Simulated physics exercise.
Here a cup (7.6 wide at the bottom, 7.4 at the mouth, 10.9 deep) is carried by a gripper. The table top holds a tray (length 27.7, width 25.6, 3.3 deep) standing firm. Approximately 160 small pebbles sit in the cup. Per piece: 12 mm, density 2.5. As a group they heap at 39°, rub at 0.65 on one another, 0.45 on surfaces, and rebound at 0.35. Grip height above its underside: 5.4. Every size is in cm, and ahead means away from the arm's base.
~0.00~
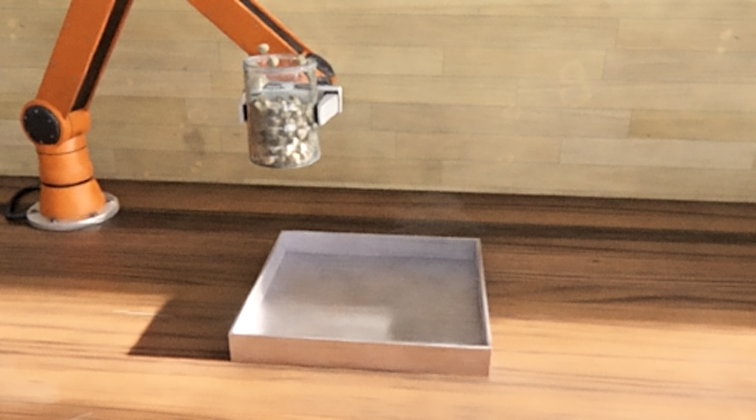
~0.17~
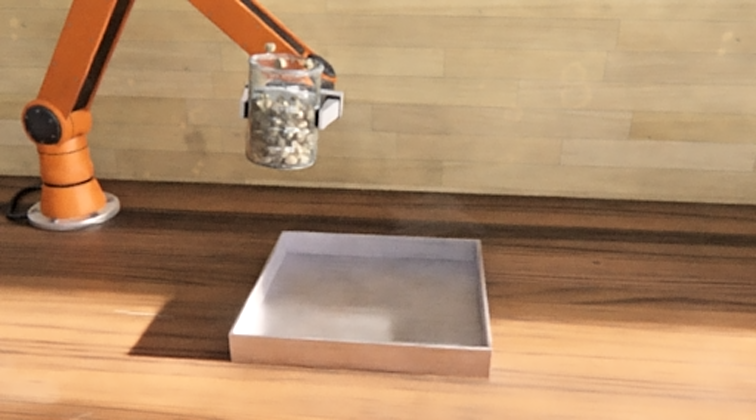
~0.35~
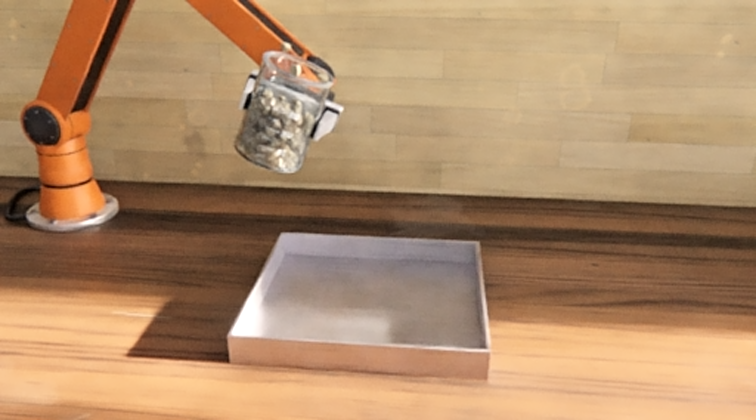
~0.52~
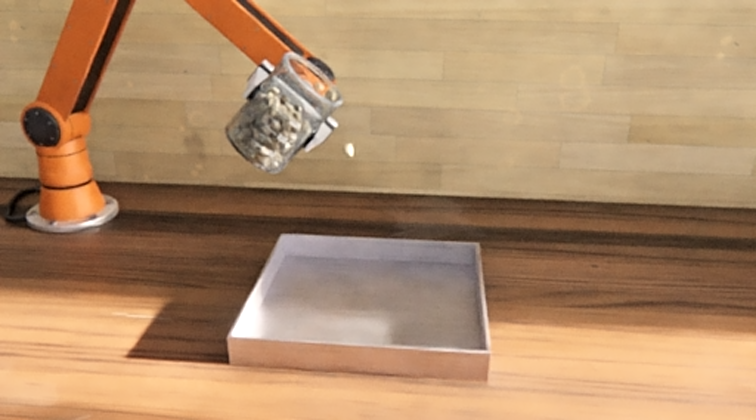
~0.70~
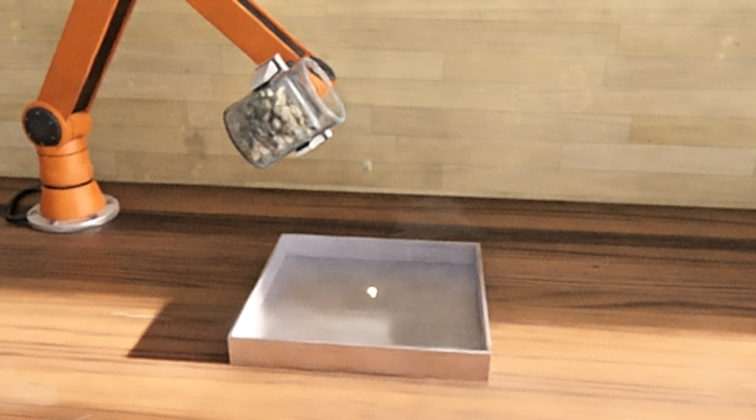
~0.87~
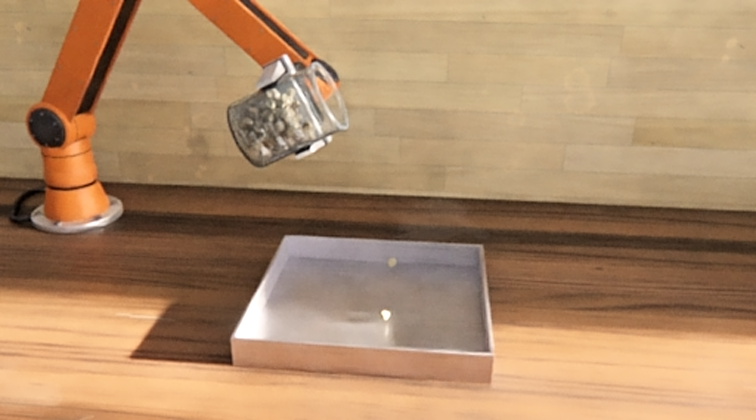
Above a shallow tray on a wooden table, an orange robot arm gripped a clear cup of small pebbles and tilted it steadily to the right, while a couple of pebbles dropped into the tray.
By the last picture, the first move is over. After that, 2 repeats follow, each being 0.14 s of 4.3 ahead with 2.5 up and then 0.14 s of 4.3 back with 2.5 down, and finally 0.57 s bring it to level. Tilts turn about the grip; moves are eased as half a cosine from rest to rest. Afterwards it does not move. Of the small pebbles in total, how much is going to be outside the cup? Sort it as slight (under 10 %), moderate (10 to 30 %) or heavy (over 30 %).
It counts as moderate.
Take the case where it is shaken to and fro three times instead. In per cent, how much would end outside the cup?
It would then be around 20 per cent.
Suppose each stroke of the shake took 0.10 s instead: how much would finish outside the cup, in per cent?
Around 45 percent.
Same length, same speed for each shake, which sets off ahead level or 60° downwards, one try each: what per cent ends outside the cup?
About 5 and 0 per cent.
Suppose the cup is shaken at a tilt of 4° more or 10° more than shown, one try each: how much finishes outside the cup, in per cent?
20 and 30 %.
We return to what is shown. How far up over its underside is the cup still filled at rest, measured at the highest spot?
Some 8.5 cm.
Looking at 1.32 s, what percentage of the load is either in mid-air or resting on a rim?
Some 1 percent.
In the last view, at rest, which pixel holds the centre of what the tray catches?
Roughly at (398, 305) in the last picture.
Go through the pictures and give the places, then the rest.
The first picture shows cup middle at (282, 112), level; upper third of the load around (283, 110), from x 255 to 310, top at y 50; 163 in the cup.
The second picture shows cup middle at (284, 112), tilted 6° forward; upper third of the load around (280, 110), from x 255 to 310, top at y 50.
The third picture shows cup middle at (283, 114), tilted 22° forward; upper third of the load around (276, 110), from x 245 to 320, top at y 50.
The fourth picture shows cup middle at (283, 115), tilted 41° forward; upper third of the load around (275, 110), from x 240 to 350, top at y 90; 162 in the cup, 1 in flight or on a rim.
The fifth picture shows cup middle at (284, 115), tilted 57° forward; upper third of the load around (272, 108), from x 240 to 370, top at y 90; 161 in the cup, 1 in the tray, 1 in flight or on a rim.
The sixth picture shows cup middle at (287, 117), tilted 63° forward; upper third of the load around (274, 108), from x 240 to 390, top at y 90; 161 in the cup, 2 in the tray.
By 1.32 s, tilted 63° forward, highest piece 29 above the table; 150 in the cup, 11 in the tray, 2 in flight or on a rim.
By 1.77 s, tilted 21° forward, highest piece 28 above the table; 140 in the cup, 23 in the tray.
By 2.20 s, level, highest piece 28 above the table; 140 in the cup, 23 in the tray.
By 3.25 s, level, highest piece 28 above the table; 140 in the cup, 23 in the tray.
Final count, 140 in the cup, 23 in the tray. That is 14 % outside the cup.
